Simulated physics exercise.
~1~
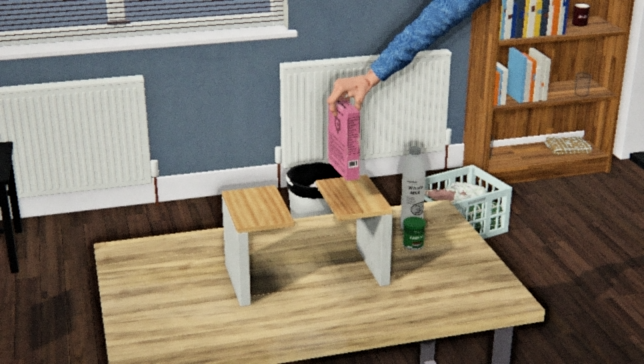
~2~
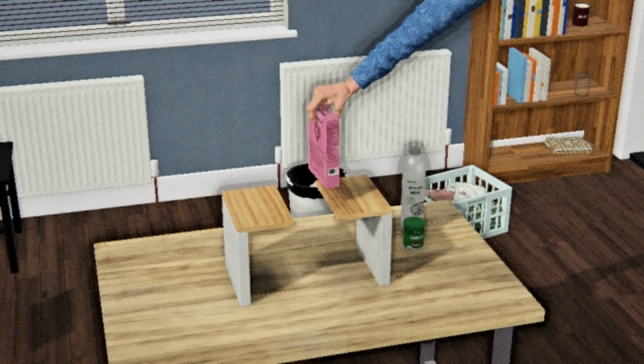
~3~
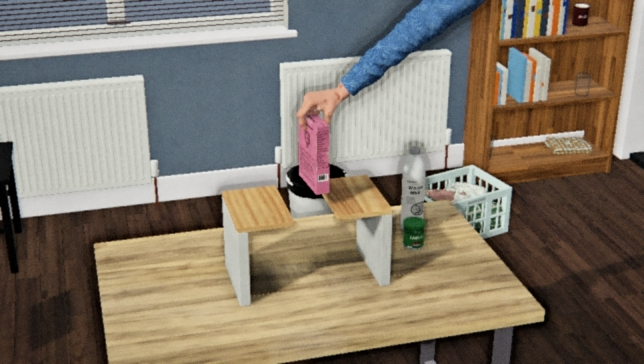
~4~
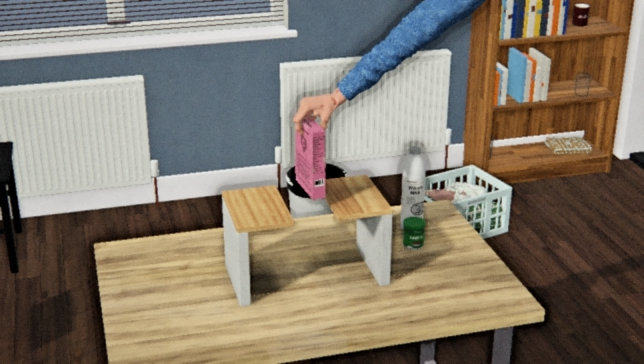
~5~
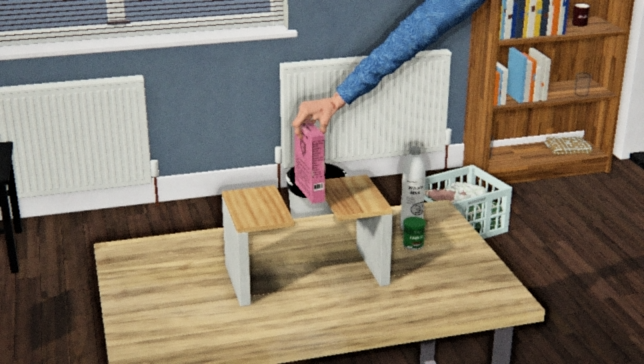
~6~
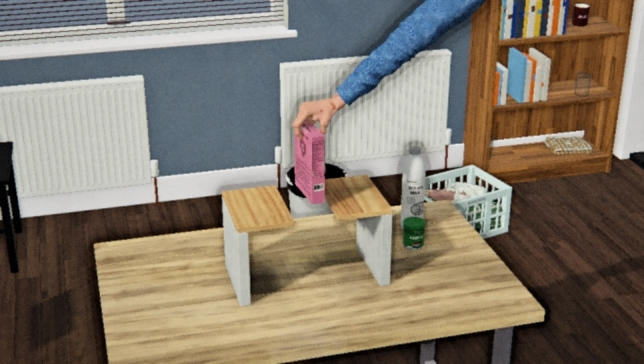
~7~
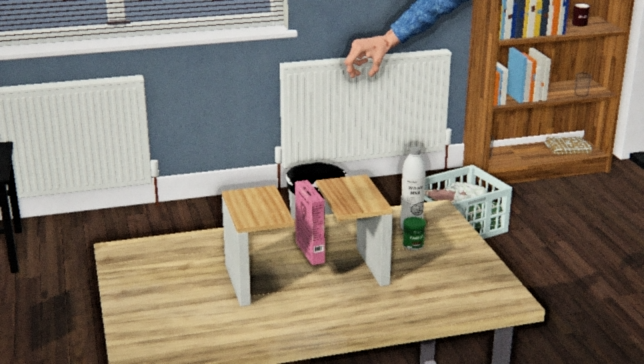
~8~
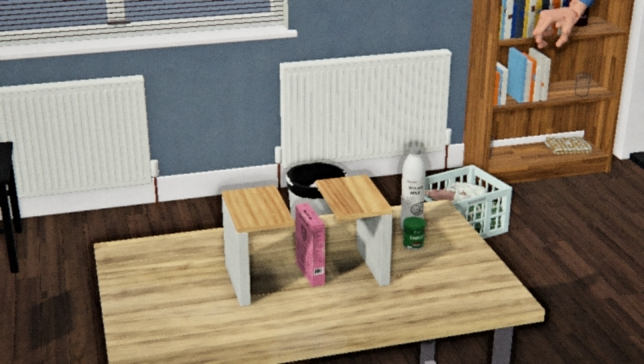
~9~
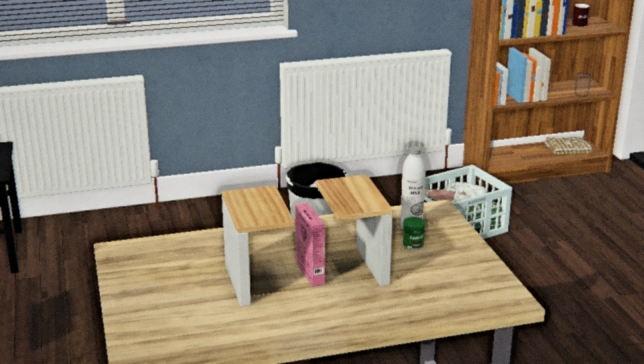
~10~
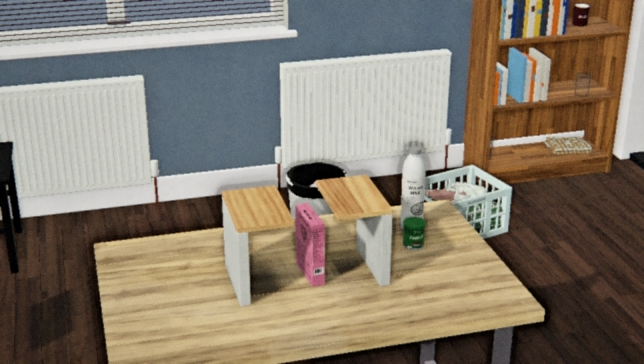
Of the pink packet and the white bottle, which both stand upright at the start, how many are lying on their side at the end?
None of them are lying on their side, as both the pink packet and the white bottle are still upright at the end.
